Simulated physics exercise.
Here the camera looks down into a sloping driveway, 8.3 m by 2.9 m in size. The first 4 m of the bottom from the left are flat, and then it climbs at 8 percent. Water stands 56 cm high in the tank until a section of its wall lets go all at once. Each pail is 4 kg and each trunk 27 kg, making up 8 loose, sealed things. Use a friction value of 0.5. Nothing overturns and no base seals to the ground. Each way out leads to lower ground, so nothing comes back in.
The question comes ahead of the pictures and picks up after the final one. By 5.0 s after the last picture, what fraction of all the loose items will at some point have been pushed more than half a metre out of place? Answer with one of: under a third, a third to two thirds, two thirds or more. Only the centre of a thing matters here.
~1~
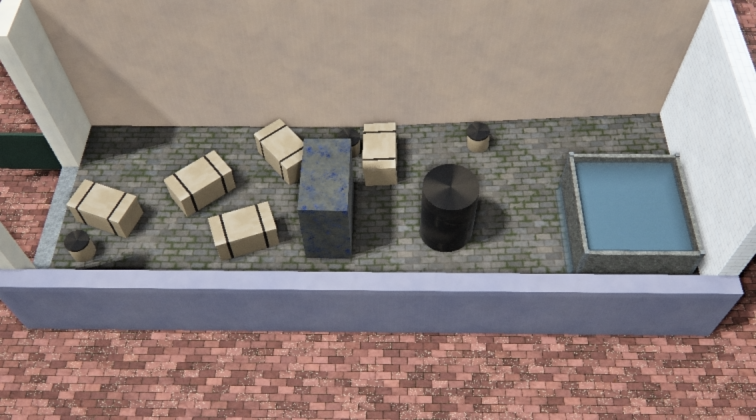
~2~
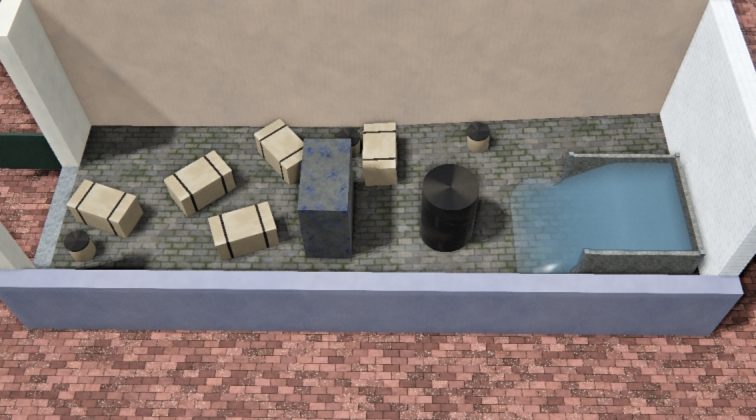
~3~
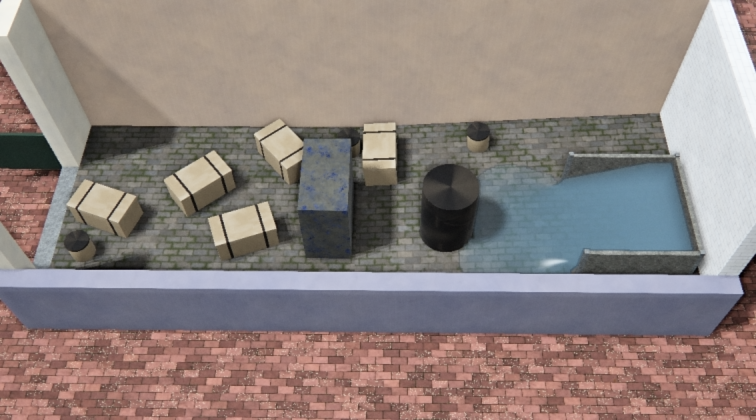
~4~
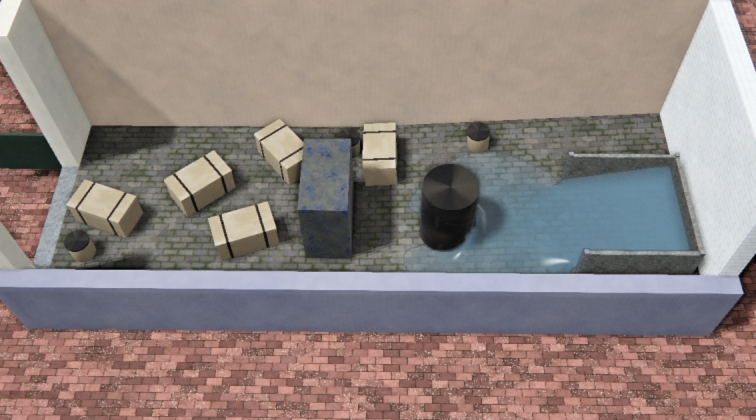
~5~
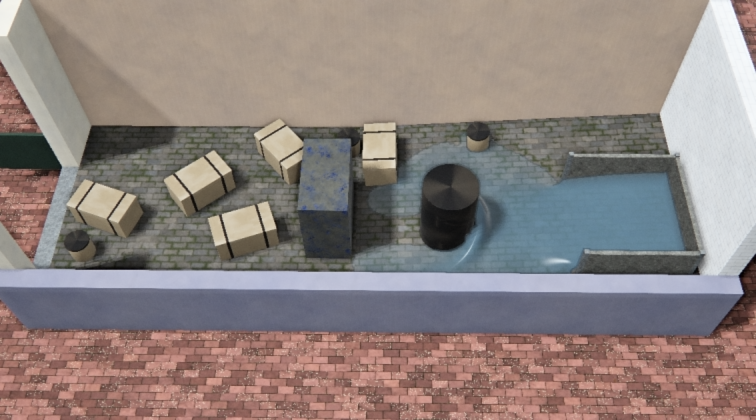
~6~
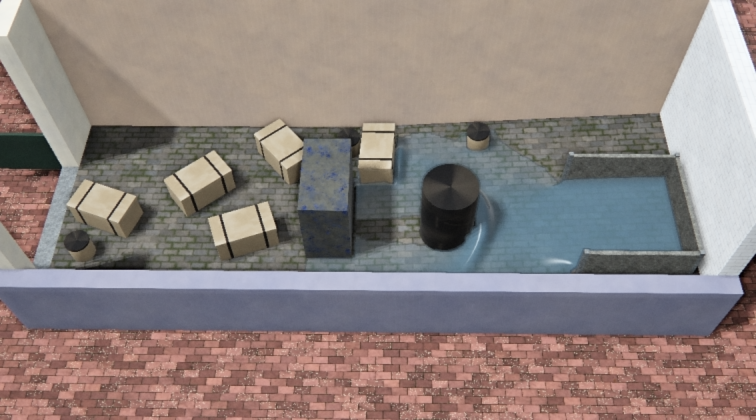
A third to two thirds.
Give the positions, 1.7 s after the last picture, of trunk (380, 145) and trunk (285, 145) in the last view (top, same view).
Near (270, 147) and (235, 160).
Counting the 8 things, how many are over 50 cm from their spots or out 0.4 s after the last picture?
Count: 0.
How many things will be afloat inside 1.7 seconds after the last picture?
Total: 3.
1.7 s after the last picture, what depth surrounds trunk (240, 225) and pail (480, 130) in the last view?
First roughly 4 cm, second roughly 7 cm.
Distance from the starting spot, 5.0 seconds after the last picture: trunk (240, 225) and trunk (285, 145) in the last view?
The first is off by 20 cm, the second by 100 cm.
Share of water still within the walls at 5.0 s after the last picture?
About 64 in a hundred parts of the water.
Then, 0.4 s after the last picture 0 of 8 are over 50 cm from their spots; 0 afloat.
Then, 1.7 s after the last picture 3 of 8 are over 50 cm from their spots; 3 afloat.
Then, 3.2 s after the last picture 4 of 8 are over 50 cm from their spots; 2 afloat.
Then, 5.0 s after the last picture 4 of 8 are over 50 cm from their spots, and 4 have been at some point; 1 afloat.
